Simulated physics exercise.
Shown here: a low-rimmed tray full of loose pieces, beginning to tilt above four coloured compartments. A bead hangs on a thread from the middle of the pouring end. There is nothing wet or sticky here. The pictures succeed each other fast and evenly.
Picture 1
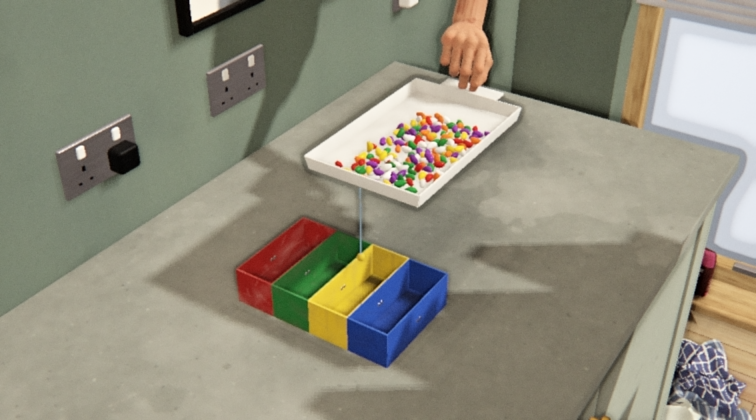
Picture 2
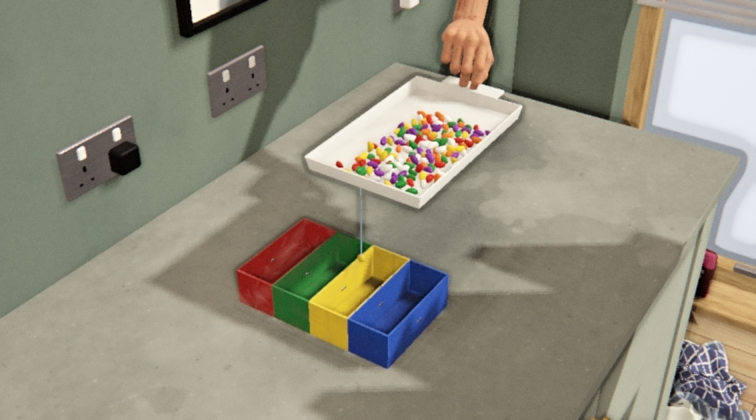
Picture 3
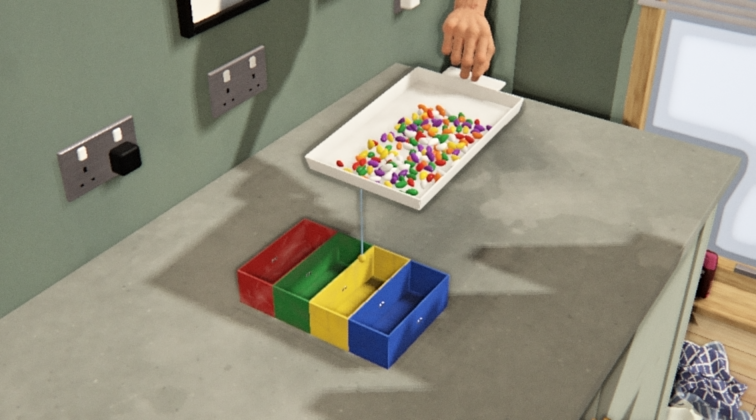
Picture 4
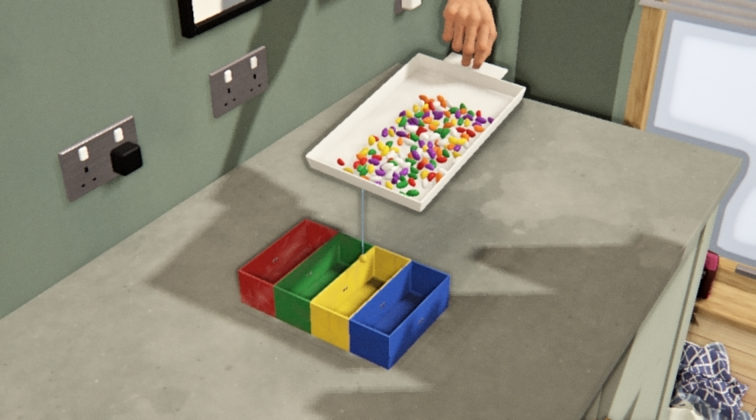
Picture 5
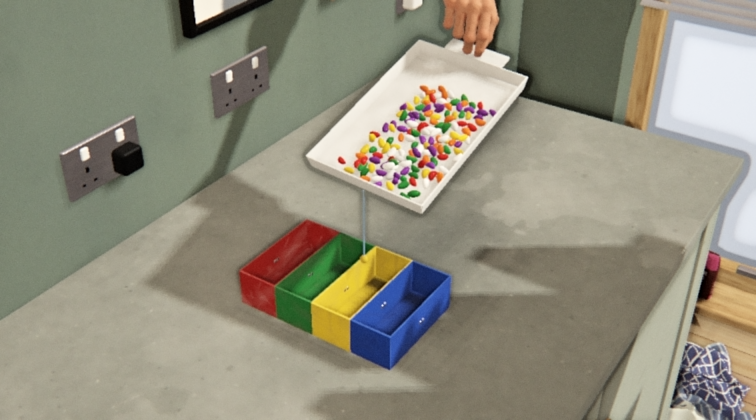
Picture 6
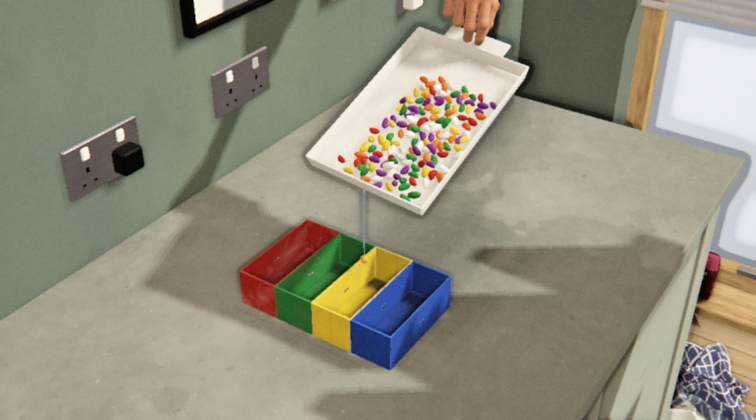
A grey worktop against a green wall with sockets is seen from above at an angle, the view staying practically still. A hand at the far end holds a white, low-rimmed tray of multicoloured jelly beans above red, green, yellow and blue compartments, a thread hanging from its near edge. The hand gradually raises the tray's far end, steepening its slope towards the compartments, while the near edge dips slightly to the right.
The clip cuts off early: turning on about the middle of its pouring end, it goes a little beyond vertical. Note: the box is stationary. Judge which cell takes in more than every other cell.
The blue cell takes in the most.
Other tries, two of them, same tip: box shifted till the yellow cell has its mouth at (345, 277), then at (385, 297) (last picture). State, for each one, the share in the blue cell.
40 and 30 %.
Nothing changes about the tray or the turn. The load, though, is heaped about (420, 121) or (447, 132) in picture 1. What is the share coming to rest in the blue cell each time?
You'd get near 60 percent first and near 70 percent after that.
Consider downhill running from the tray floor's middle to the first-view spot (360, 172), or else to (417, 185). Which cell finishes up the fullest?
First try: That green cell; second try: The cell in blue.
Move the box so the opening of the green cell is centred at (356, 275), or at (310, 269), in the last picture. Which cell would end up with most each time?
Try one goes to the yellow one; try two goes to blue.
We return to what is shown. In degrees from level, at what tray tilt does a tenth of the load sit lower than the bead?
It has tipped about 115 degrees.
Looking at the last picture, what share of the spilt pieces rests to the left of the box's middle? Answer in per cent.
Looks like close to 20 per cent of it.
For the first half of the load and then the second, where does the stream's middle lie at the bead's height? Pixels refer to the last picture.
Around (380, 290), followed by around (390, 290).
Soon, tray tipped steeply; all on the tray.
A while on, tray tipped past a quarter turn; nearly all on the tray; a stray few in the blue cell; a stray few in the yellow cell; a stray few falling or outside the box.
Towards the end, tray tipped past a quarter turn; about half in the blue cell; about a quarter in the yellow cell; a small part in the green cell; about a quarter falling or outside the box.
Finally, tray tipped past a quarter turn; about half in the blue cell; about a quarter in the yellow cell; a small part in the green cell; none in the red cell; about a quarter outside the box.
